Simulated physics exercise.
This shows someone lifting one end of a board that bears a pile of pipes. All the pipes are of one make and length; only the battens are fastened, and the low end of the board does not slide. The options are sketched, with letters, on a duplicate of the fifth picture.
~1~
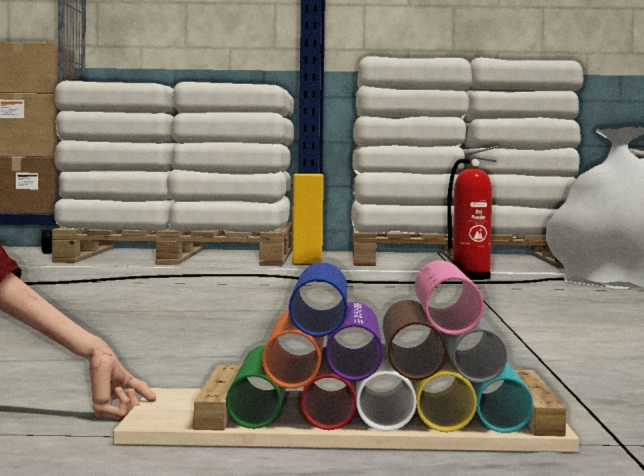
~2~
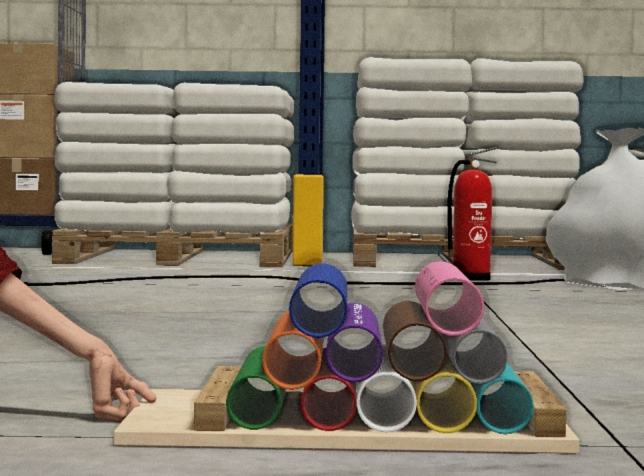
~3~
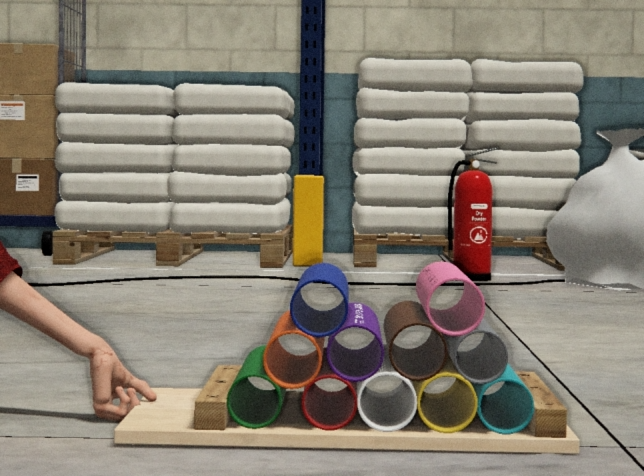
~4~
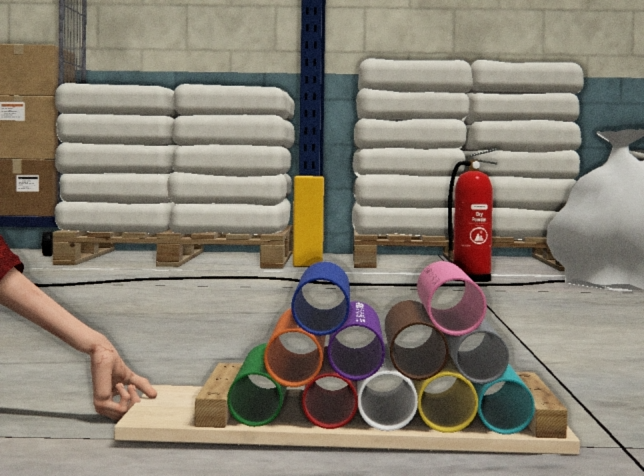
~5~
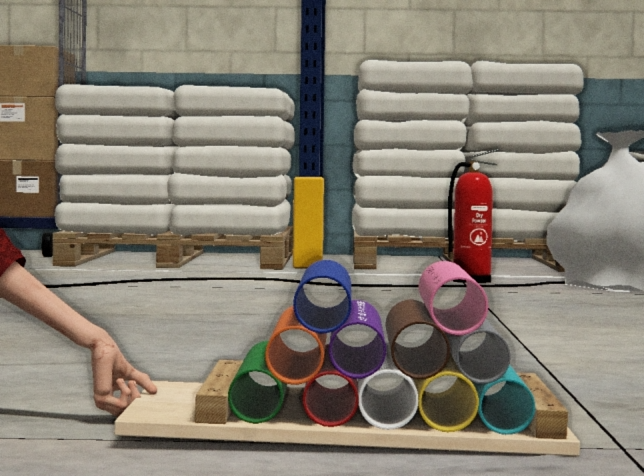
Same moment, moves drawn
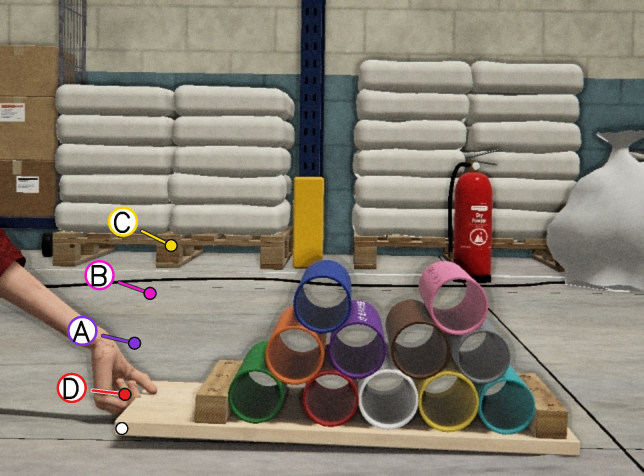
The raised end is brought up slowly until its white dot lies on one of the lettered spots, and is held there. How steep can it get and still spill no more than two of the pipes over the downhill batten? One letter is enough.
At most to C.
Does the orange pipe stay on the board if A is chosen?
The orange pipe: Yes.
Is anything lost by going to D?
No.
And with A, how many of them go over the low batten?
The count is none.
On the marked copy, A at (134, 343); B at (150, 293); C at (171, 246); D at (125, 394); the white dot at (122, 429).
With C. Early on, board at 16°.
Further on, board at 26°.
At the end, board at 26°, none over the low batten.
As for the rest, A none over the low batten; B none over the low batten; D none over the low batten.
